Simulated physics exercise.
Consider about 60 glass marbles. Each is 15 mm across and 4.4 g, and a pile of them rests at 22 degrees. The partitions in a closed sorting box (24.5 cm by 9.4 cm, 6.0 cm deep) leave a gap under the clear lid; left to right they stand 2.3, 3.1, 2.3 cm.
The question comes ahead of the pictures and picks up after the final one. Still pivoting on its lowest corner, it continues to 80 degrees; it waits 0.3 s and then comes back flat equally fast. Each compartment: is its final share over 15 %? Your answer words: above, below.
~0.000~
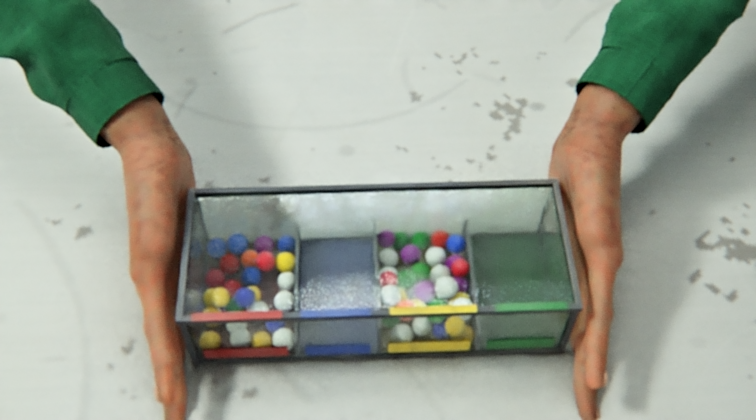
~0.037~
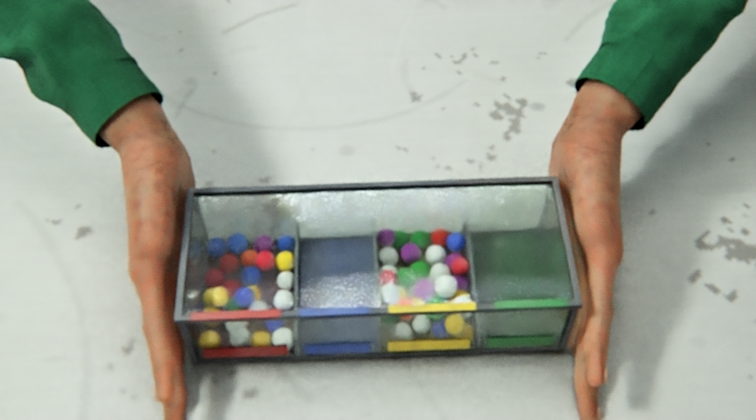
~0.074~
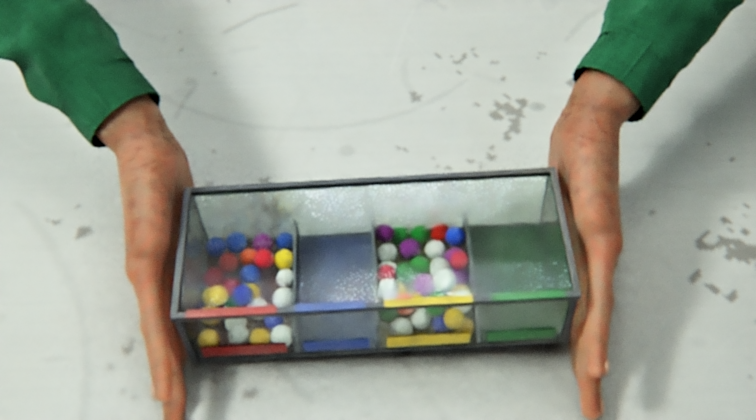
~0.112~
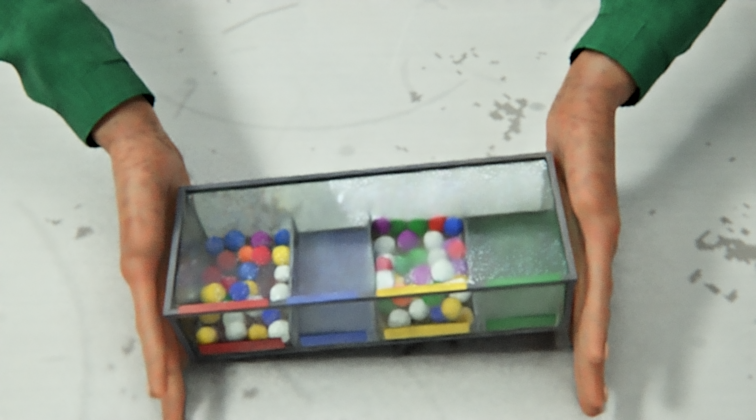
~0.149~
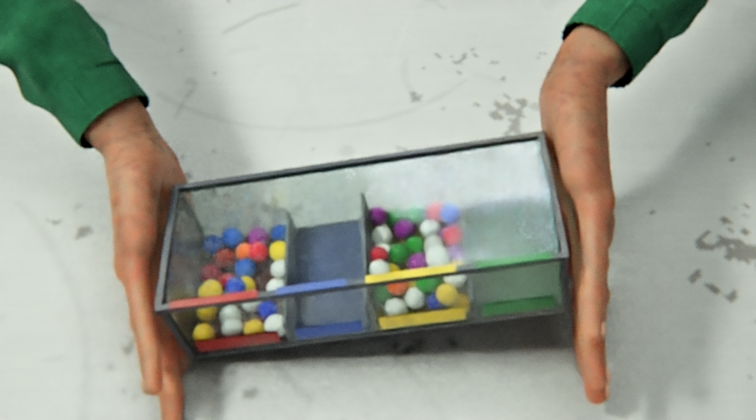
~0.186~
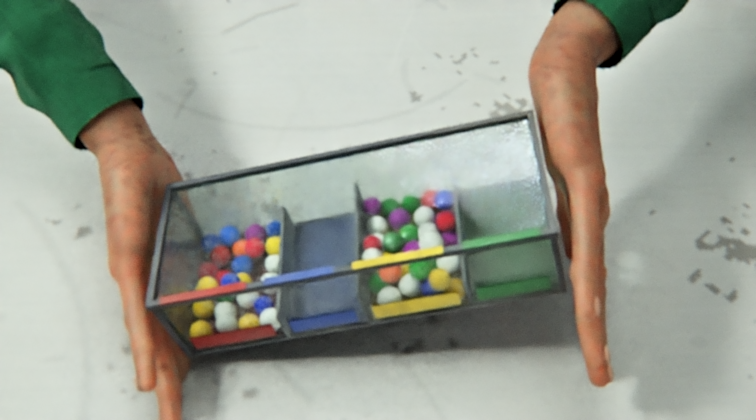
Red - above; blue - below; green - below; yellow - above.
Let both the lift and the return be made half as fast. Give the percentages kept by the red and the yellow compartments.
That gives red 65 percent and yellow 35 percent.
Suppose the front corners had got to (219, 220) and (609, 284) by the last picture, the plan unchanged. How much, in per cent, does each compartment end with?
Red 5 %; blue 15 %; green 55 %; yellow 25 %.
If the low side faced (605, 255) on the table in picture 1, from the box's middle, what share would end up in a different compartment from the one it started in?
Roughly 75 percent of them.
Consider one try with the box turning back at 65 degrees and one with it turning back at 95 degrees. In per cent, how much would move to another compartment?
I'd put them near 10 and 45 percent in that order.
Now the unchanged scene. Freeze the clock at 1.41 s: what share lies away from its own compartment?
Around 35 percent.
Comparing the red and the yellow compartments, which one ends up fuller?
The red compartment.
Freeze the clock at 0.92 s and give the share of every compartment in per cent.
Shares - red: 60; blue: 5; green: 0; yellow: 35.
After 0.92 s, tilt 80 degrees; red 60 %, blue 5 %, yellow 35 %.
After 1.41 s, tilt 43 degrees; red 80 %, yellow 20 %.
Then, at 1.96 s, tilt 0 degrees; red 80 %, yellow 20 %.
By 2.8 s all is still; red 80 %, blue 0 %, green 0 %, yellow 20 %.
